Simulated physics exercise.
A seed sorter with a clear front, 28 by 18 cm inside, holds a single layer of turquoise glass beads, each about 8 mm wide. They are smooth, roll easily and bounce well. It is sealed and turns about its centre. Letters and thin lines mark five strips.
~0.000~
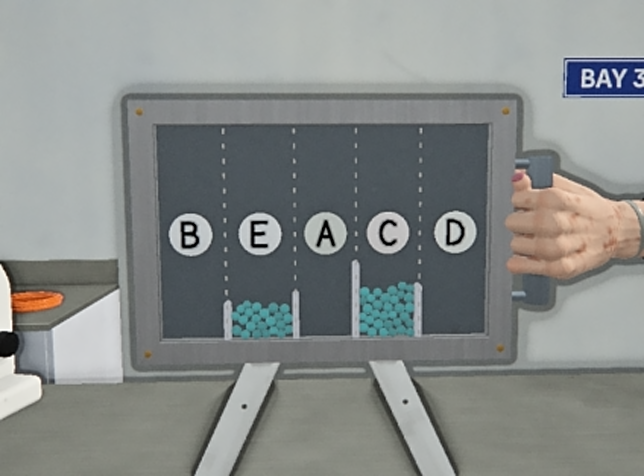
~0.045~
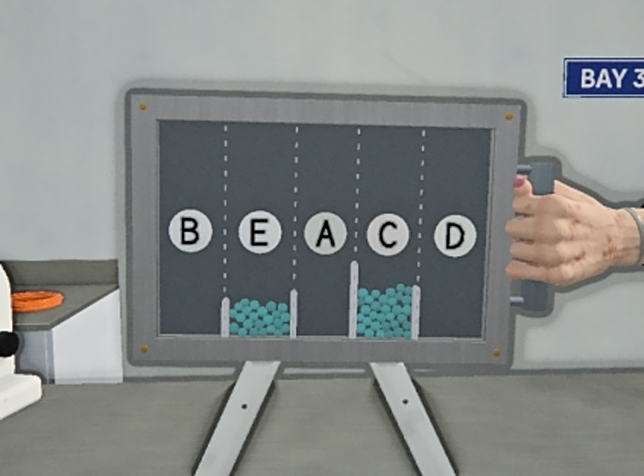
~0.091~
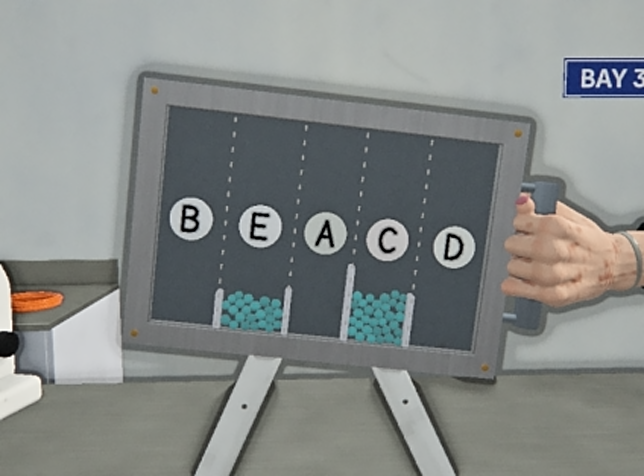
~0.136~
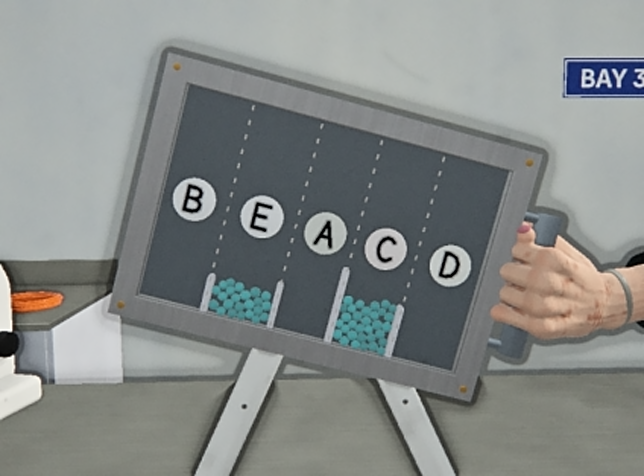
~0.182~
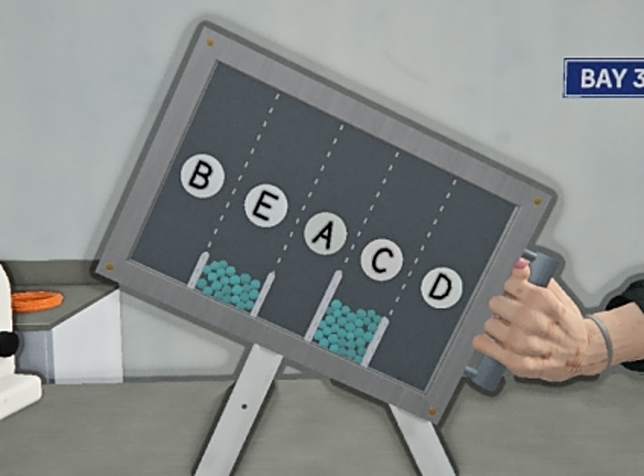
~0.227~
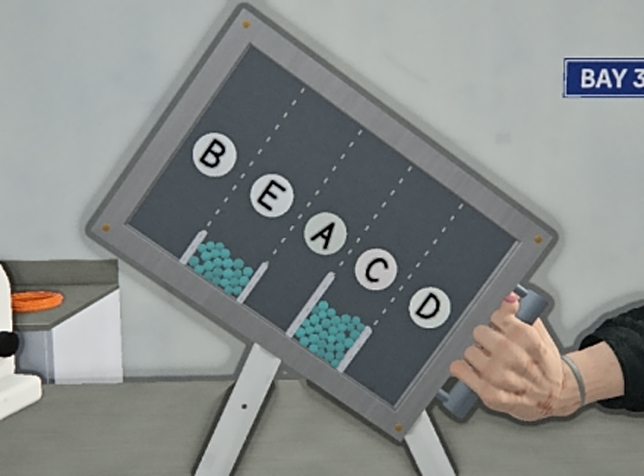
In a workshop bay, a hand steadily tilts a framed panel of turquoise beads clockwise.
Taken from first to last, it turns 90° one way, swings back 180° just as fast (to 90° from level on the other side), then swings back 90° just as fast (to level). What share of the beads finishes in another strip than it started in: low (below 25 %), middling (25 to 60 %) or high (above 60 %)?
Middling.
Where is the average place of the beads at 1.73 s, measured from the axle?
About 4 cm right and 5 cm below.
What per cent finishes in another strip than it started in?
Roughly 55 per cent.
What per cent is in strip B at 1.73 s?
About 15 per cent.
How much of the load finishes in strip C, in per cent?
About 35 per cent.
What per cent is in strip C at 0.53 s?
Some 55 per cent.
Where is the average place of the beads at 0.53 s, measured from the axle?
Some 6 cm left and 2 cm below.
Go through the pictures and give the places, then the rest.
Level; about 60 beads; beads centred (335, 315); top one (402, 286); A (326, 233), B (191, 235), C (388, 233), D (455, 232), E (260, 234), in the first frame.
Turned 2° clockwise; beads centred (333, 315); top one (401, 288), in the second frame.
Turned 7° clockwise; beads centred (325, 316); top one (239, 295); wall ends (411, 297), (352, 267), (289, 291), (220, 292), in the third frame.
Turned 15° clockwise; beads centred (313, 315); top one (231, 282), in the fourth frame.
Turned 26° clockwise; beads centred (299, 312); top one (223, 265), in the fifth frame.
Turned 36° clockwise; beads centred (285, 306); top one (211, 246); A (326, 234), B (215, 155), C (376, 270), D (430, 308), E (272, 196), in the sixth frame.
After 0.53 s, it stands 90° clockwise; A 5 %, C 55 %, E 35 %; 5 % have changed strip.
After 1.73 s, it stands 44° anticlockwise; A 15 %, B 15 %, C 40 %, D 10 %, E 25 %; 50 % have changed strip.
After 2.00 s, it stands level; A 15 %, B 15 %, C 35 %, D 15 %, E 20 %; 55 % have changed strip.
All still by 2.8 s, it stands level; A 15 %, B 15 %, C 35 %, D 15 %, E 20 %; 55 % have changed strip.
